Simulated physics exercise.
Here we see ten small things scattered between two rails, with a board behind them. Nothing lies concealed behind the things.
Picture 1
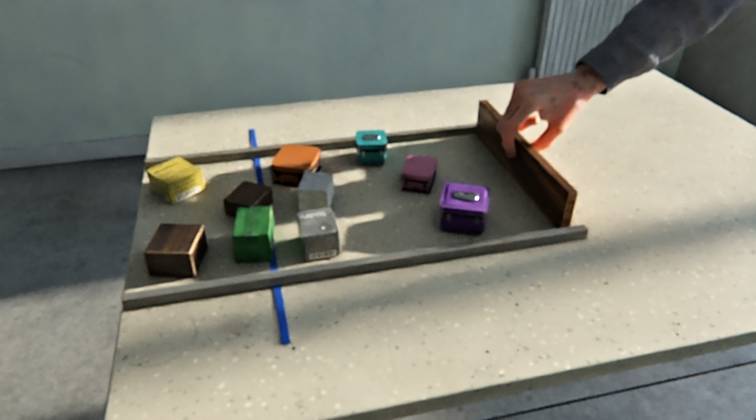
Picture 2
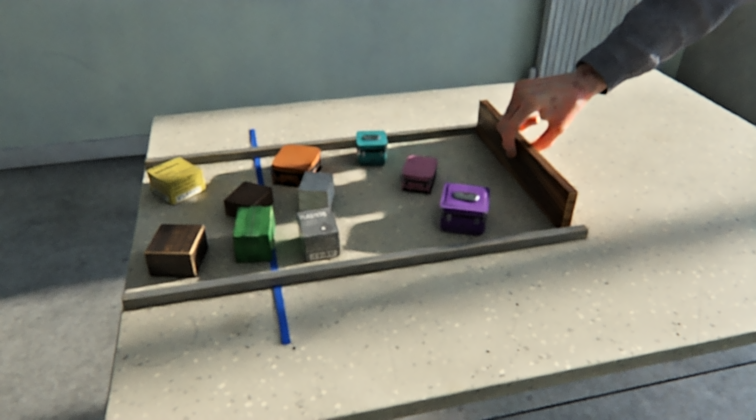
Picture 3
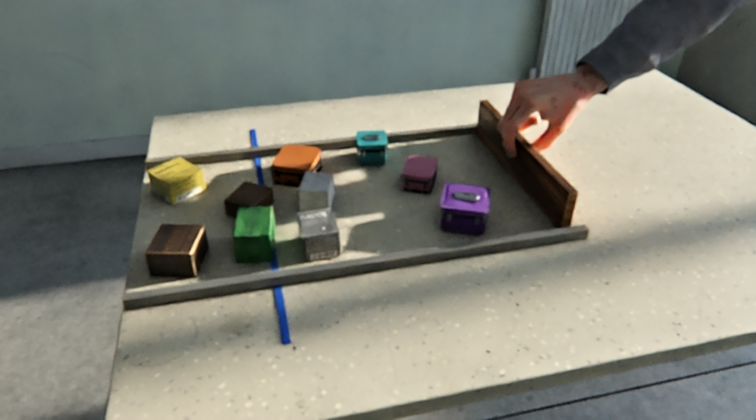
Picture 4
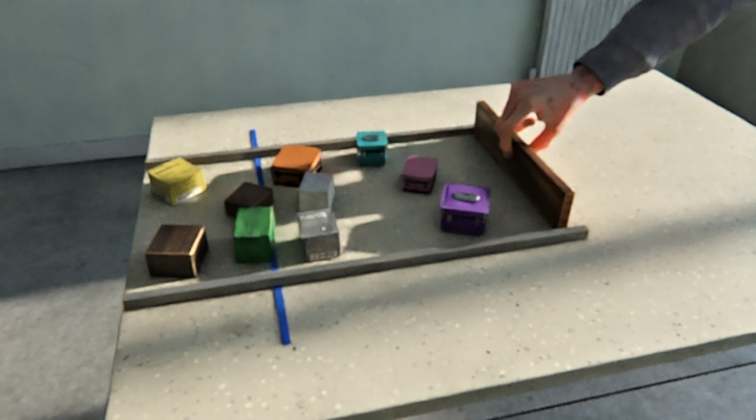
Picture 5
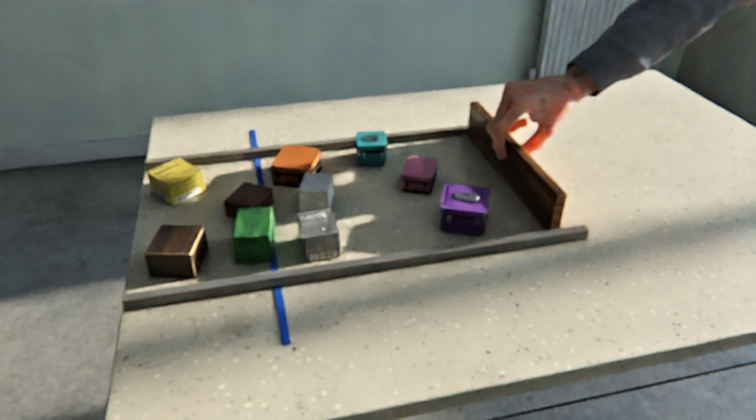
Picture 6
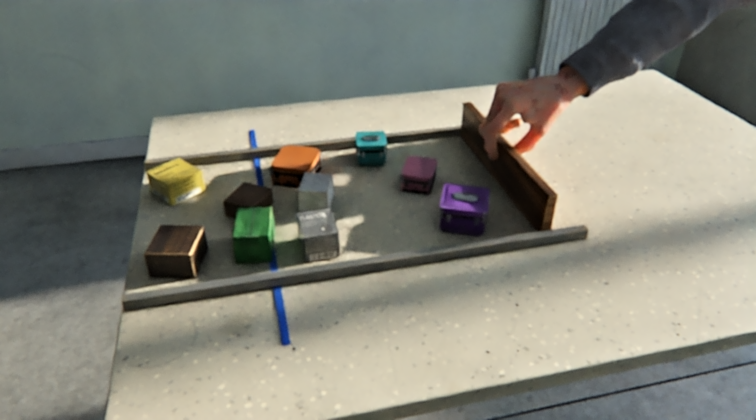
At first, a hand holds a wooden board upright at the right end of two rails, with ten small boxes and blocks scattered between them and a blue tape strip across the left part. The hand then slides the board slightly left, while the boxes and blocks stay where they are.
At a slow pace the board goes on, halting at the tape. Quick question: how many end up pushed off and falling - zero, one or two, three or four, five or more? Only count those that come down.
So in the end, just one or two bits get shoved clean off.
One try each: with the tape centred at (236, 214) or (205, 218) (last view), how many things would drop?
Counts: 2, 4.
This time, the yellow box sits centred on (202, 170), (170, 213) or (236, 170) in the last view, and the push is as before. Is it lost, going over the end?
Lab note - yellow box, per position: Is safe; is safe; is safe.
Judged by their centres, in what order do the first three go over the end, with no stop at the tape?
Black block, yellow box, green box.
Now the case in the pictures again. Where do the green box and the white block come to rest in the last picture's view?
Around (163, 247), then around (216, 207).
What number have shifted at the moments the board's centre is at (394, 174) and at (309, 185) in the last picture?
One spot: 3. Other spot: 9.
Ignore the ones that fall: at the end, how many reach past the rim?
That comes to 1 of them.
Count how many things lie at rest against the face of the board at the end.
Counting them up gives 3.
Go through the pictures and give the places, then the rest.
In the first picture, yellow box (176, 180); black block (177, 249); brown block (249, 201); board (519, 158); tape (265, 209).
In the second picture, black block (178, 250); white block (317, 192).
In the third picture, brown block (250, 201); turquoise case (372, 148).
In the fourth picture, yellow box (177, 181); orange case (297, 167).
In the fifth picture, black block (178, 251); board (510, 160).
In the sixth picture, yellow box (176, 181); black block (177, 251); brown block (249, 202); board (501, 161); tape (265, 210).
Soon after, none off yet; yellow box at rest near (176, 181); black block at rest near (177, 251); brown block at rest near (249, 202).
Then, none off yet; yellow box at rest near (176, 181); black block moved a little near (162, 254); brown block moved about its own width near (216, 210).
At rest, the number that fall off is one or two; fallen, black block.
